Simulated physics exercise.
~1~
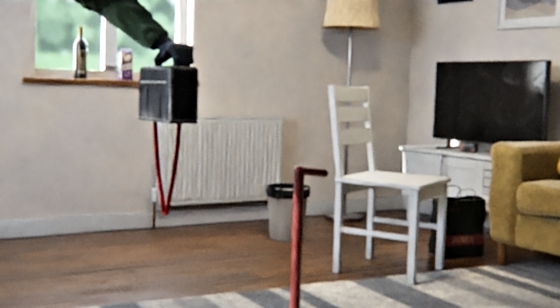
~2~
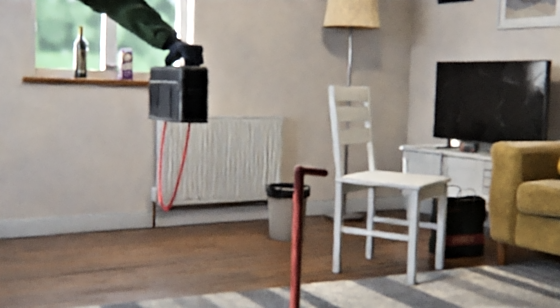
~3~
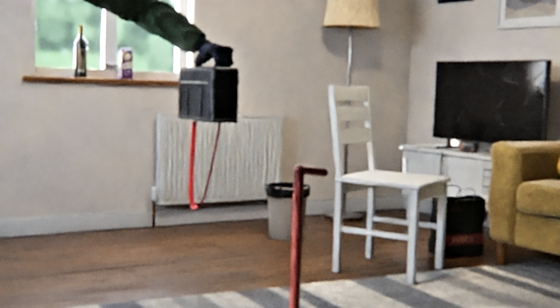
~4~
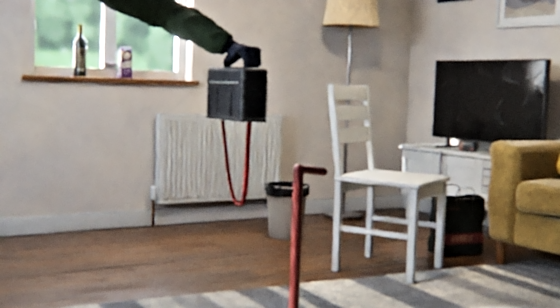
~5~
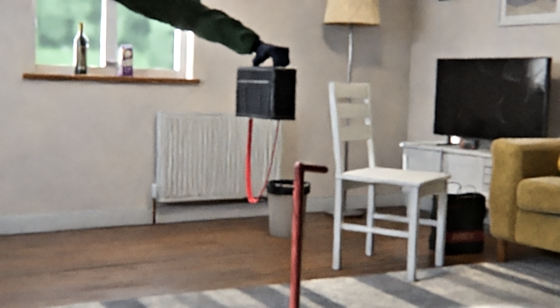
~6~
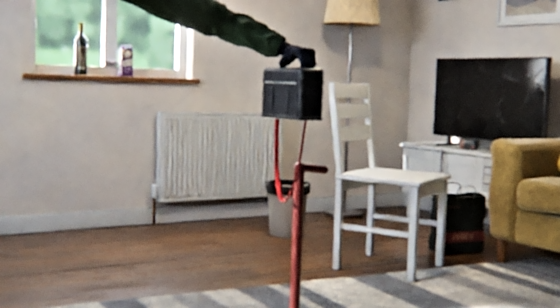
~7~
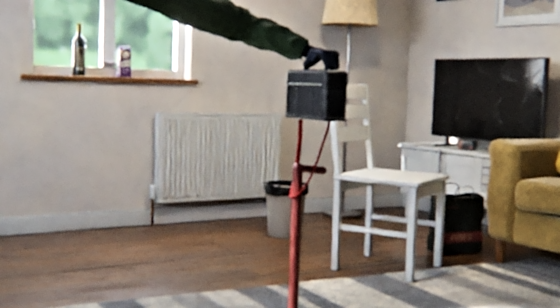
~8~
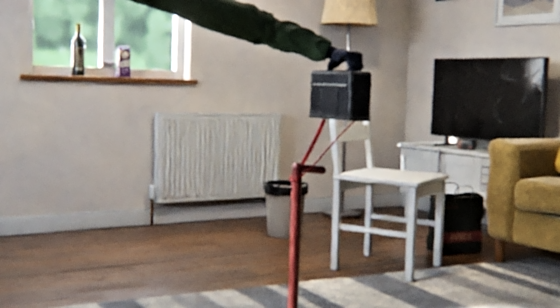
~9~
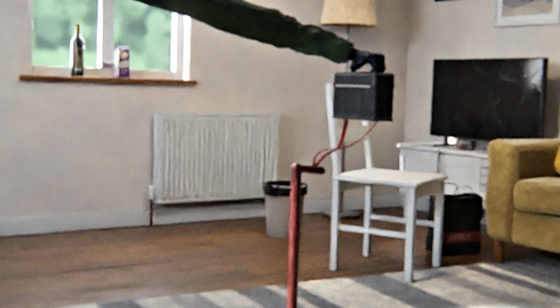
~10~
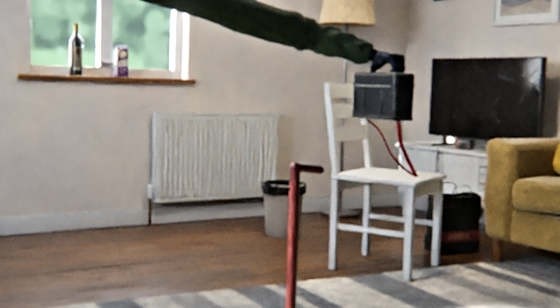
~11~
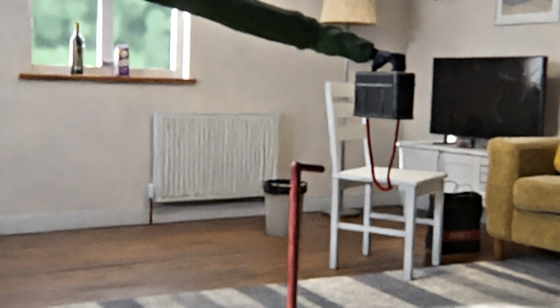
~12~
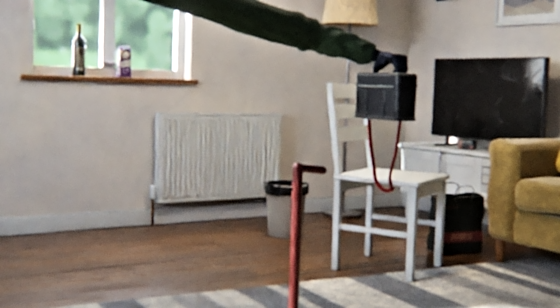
A black case with a trailing red loop is carried rightward by a gloved hand on a dark-sleeved arm, past a red hooked post in a living room. The loop swings up and clears the post, and the case ends held still above a white chair, its loop hanging freely.
